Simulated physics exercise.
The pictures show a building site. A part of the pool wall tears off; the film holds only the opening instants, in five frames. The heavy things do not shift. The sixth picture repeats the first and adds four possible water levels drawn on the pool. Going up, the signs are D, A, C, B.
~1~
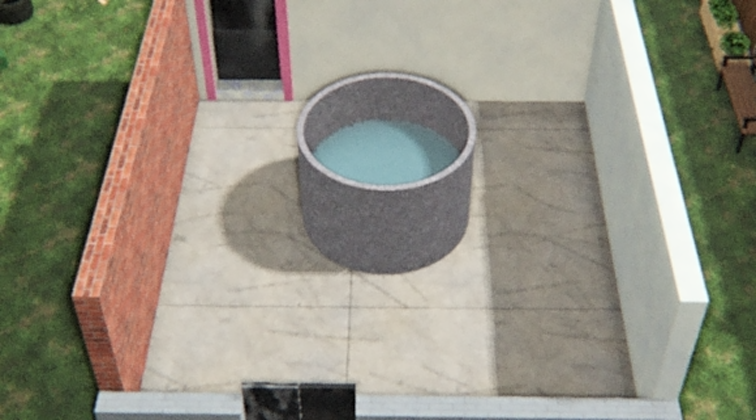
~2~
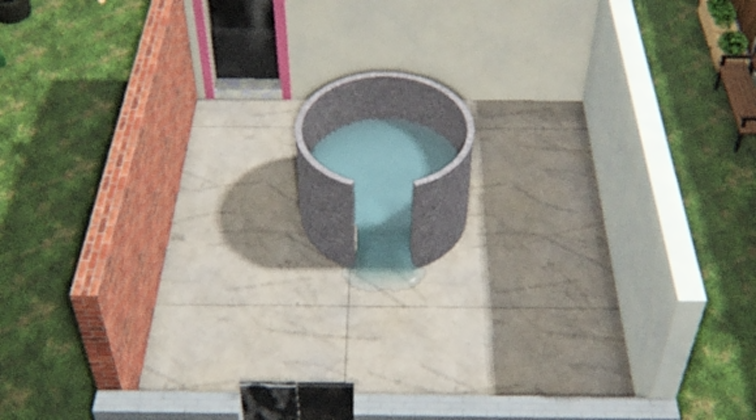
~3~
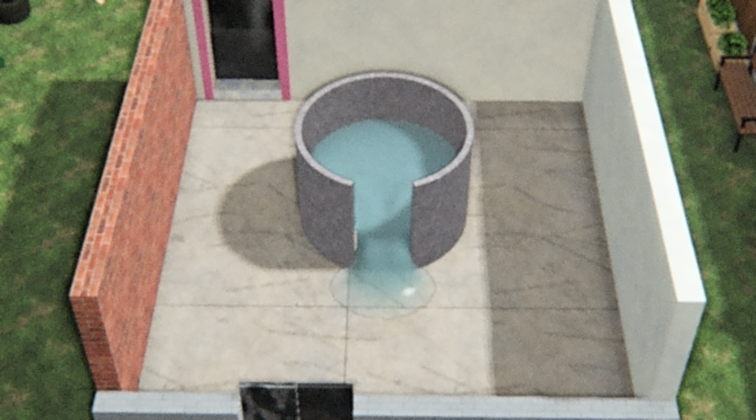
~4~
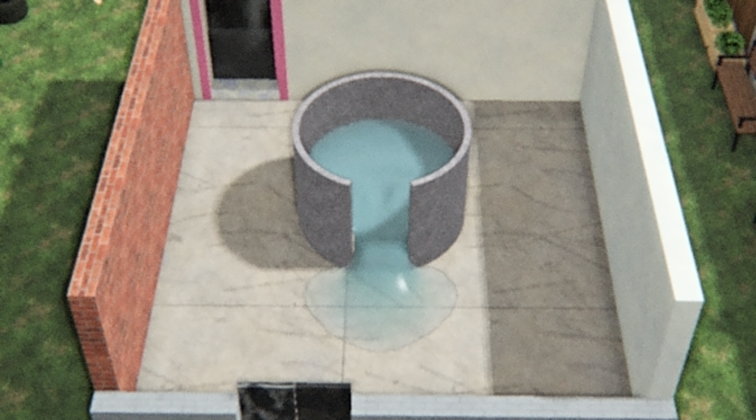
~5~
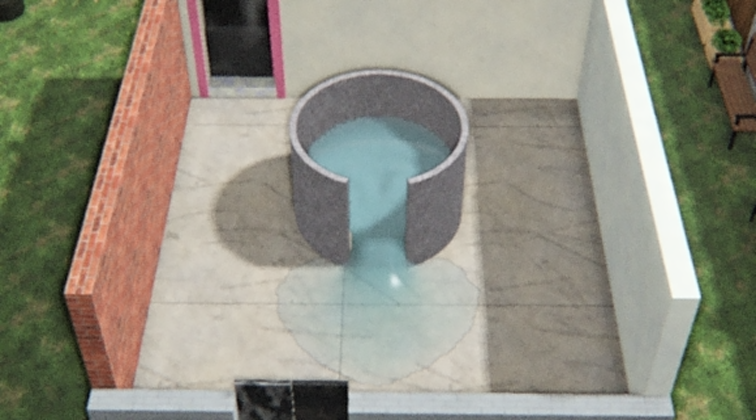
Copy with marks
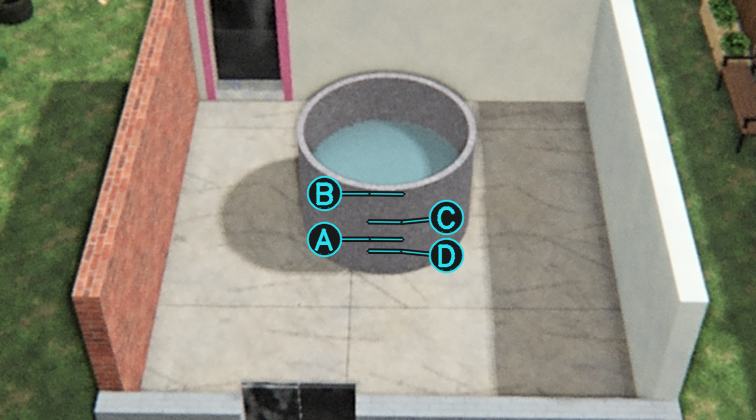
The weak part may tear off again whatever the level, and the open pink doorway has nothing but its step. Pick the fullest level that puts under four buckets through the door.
Choose C.
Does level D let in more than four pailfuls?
No, that is safe.
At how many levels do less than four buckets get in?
Three of them.
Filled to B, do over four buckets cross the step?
Yes.
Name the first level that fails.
Here it is level B.
In cyan, A at (385, 239); B at (385, 193); C at (385, 222); D at (385, 251); from the bottom up D, A, C, B.
For level A, nothing gets over.
For level B, about 8 bucketfuls get in.
For level C, nothing gets over.
For level D, nothing gets over.
